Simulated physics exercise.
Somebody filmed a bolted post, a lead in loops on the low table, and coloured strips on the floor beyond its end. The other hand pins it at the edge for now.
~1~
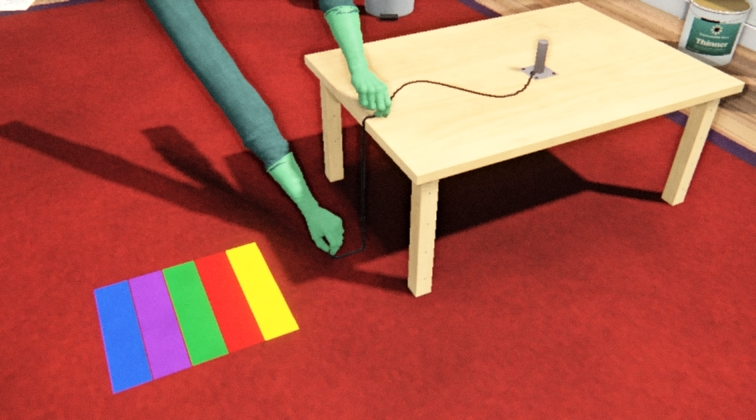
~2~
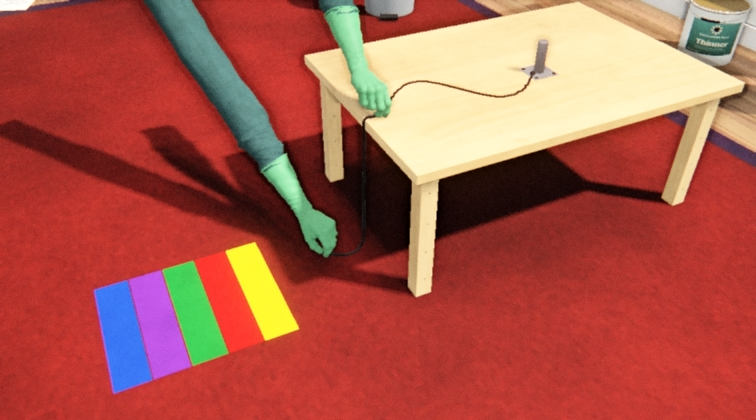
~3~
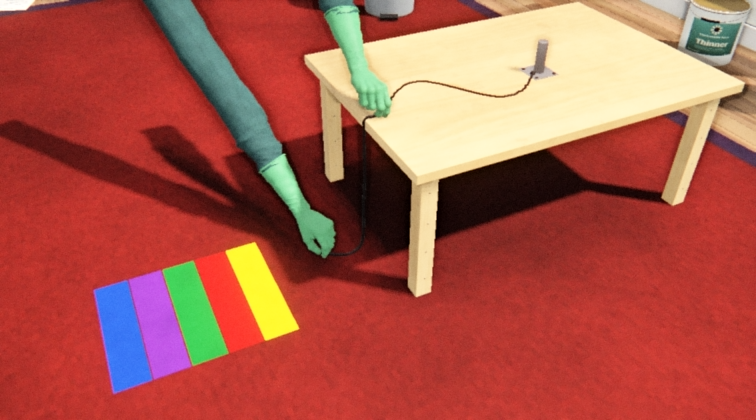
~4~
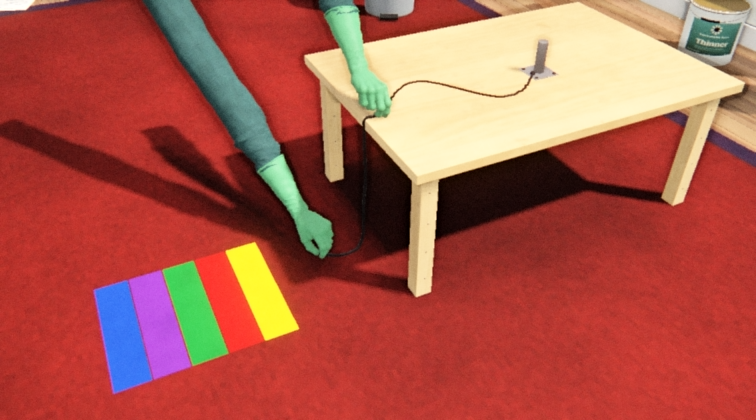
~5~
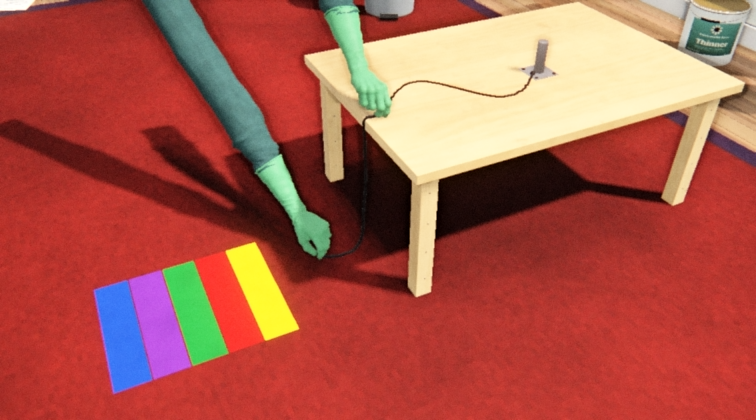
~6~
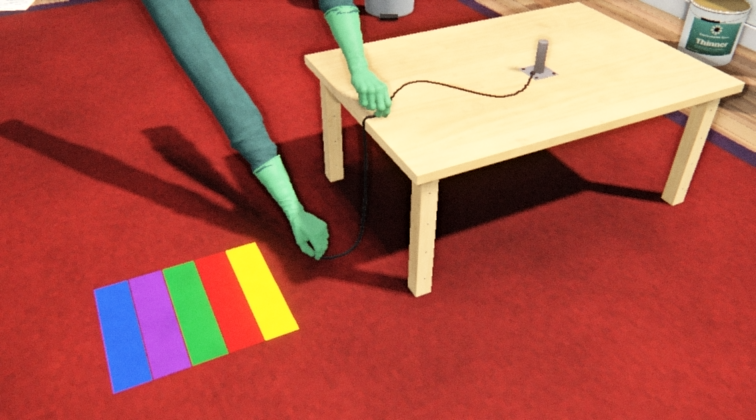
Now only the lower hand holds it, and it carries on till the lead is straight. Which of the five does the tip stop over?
The end stops over the purple strip.
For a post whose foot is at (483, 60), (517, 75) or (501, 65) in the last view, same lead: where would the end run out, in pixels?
The places are (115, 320), (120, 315) and (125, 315).
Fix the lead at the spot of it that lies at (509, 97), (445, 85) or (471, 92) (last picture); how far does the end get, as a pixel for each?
In that order: (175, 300), (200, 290) and (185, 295).
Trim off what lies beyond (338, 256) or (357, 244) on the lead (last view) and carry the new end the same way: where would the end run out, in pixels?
The places are (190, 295) and (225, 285).
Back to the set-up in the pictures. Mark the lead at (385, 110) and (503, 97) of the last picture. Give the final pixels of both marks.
At (332, 139), then (474, 86).
Soon after, end near (226, 283); over red.
Then, end near (181, 297); over green.
At full stretch, end near (154, 306); over purple. It gets as far as the purple strip.
